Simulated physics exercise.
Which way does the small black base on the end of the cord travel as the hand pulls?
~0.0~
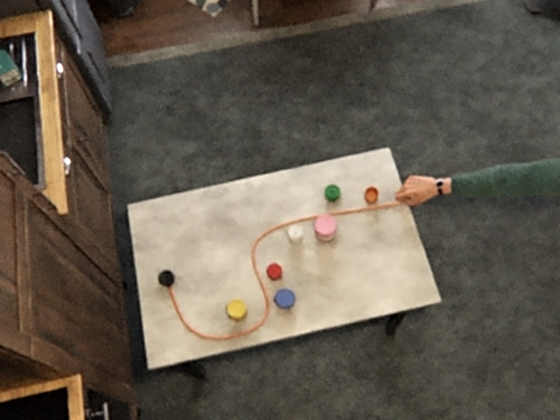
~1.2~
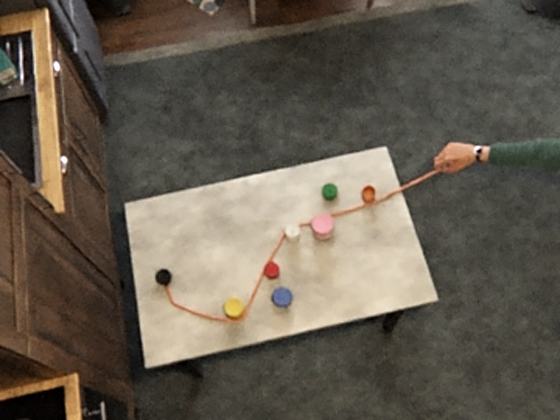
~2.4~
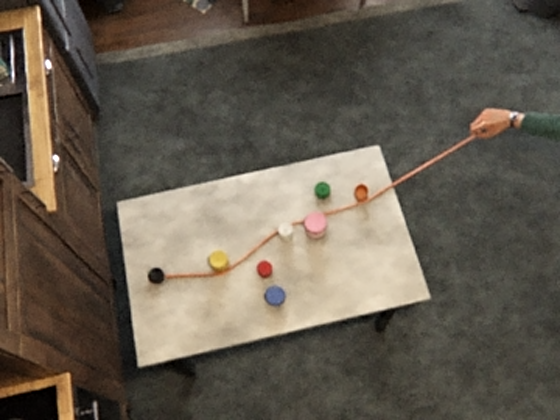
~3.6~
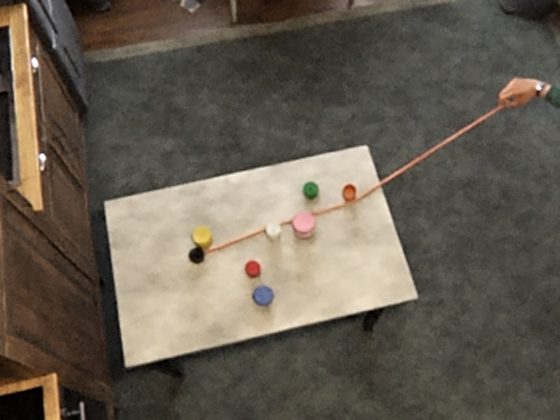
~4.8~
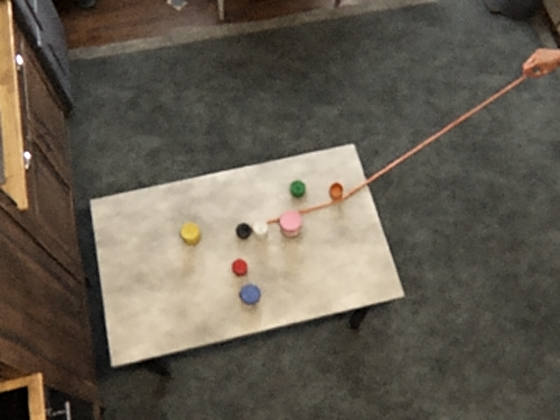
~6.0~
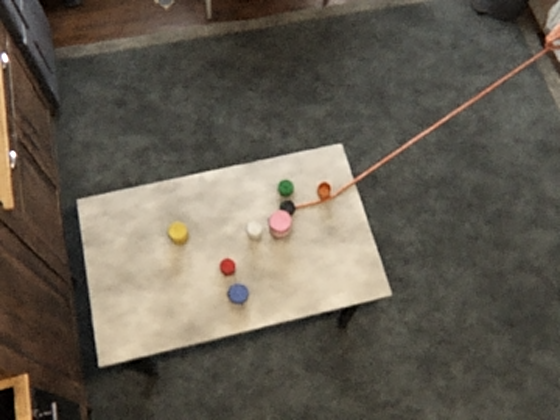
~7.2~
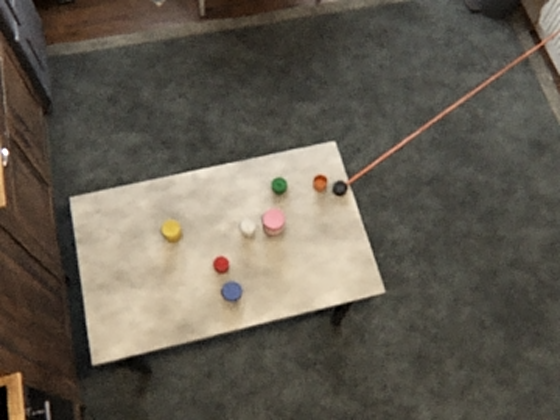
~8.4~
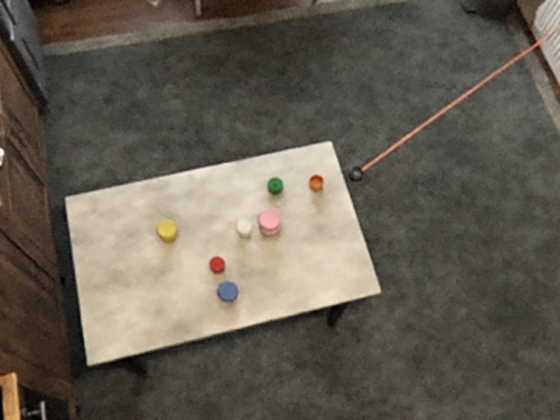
The black base travels to the right across the table, until it passes the edge.
